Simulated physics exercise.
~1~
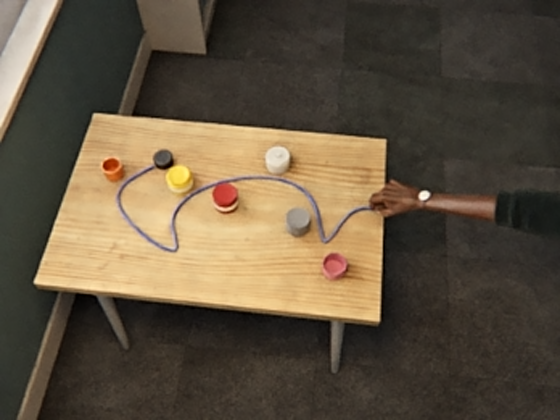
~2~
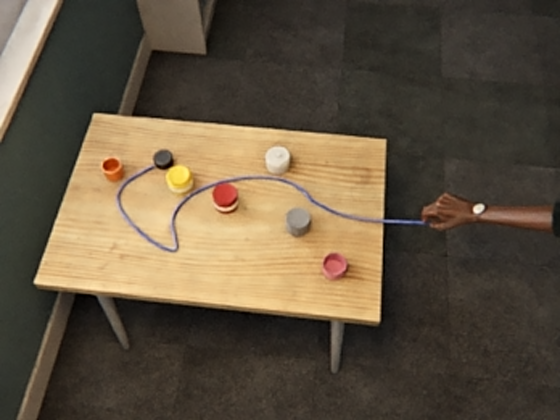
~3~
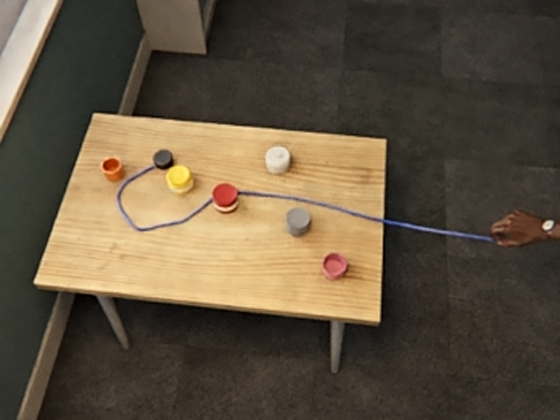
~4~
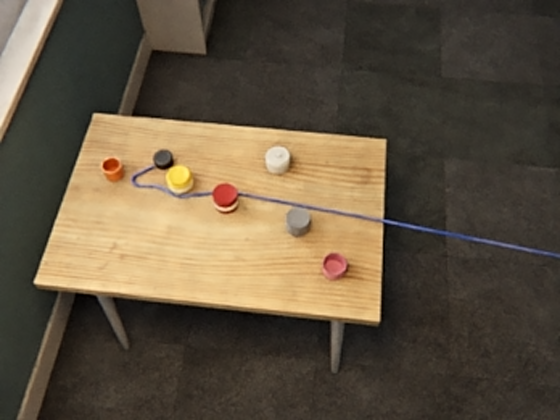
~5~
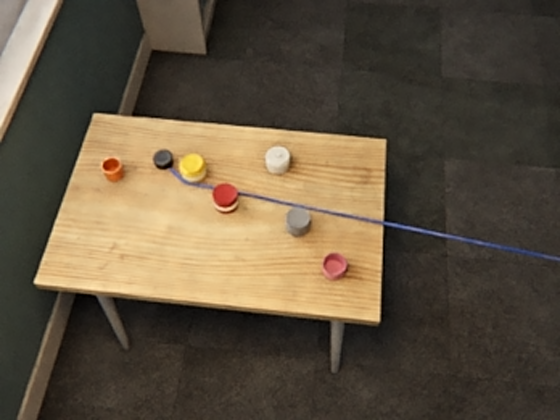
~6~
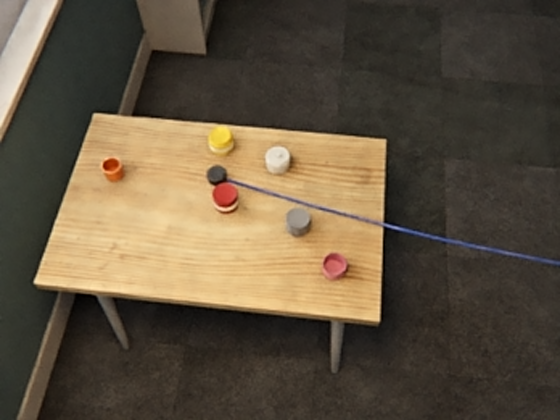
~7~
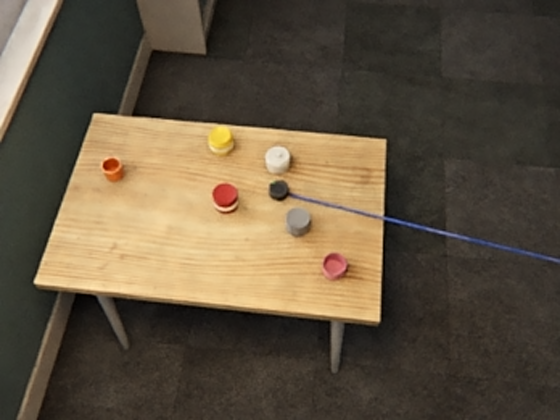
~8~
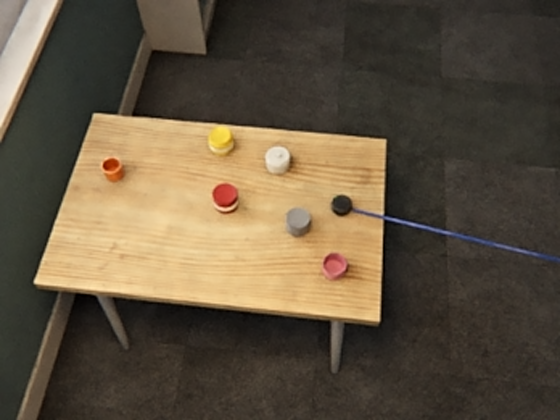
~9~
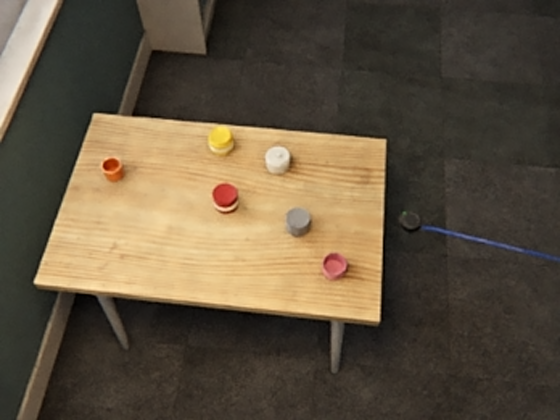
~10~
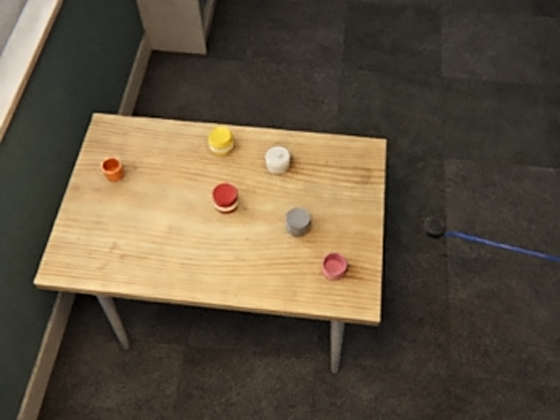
A thin blue cord on a wooden table was pulled right by a hand until it tightened, shoving the yellow jar aside and dragging the small black base between the other pots and off the table's right edge, while the others stayed put.
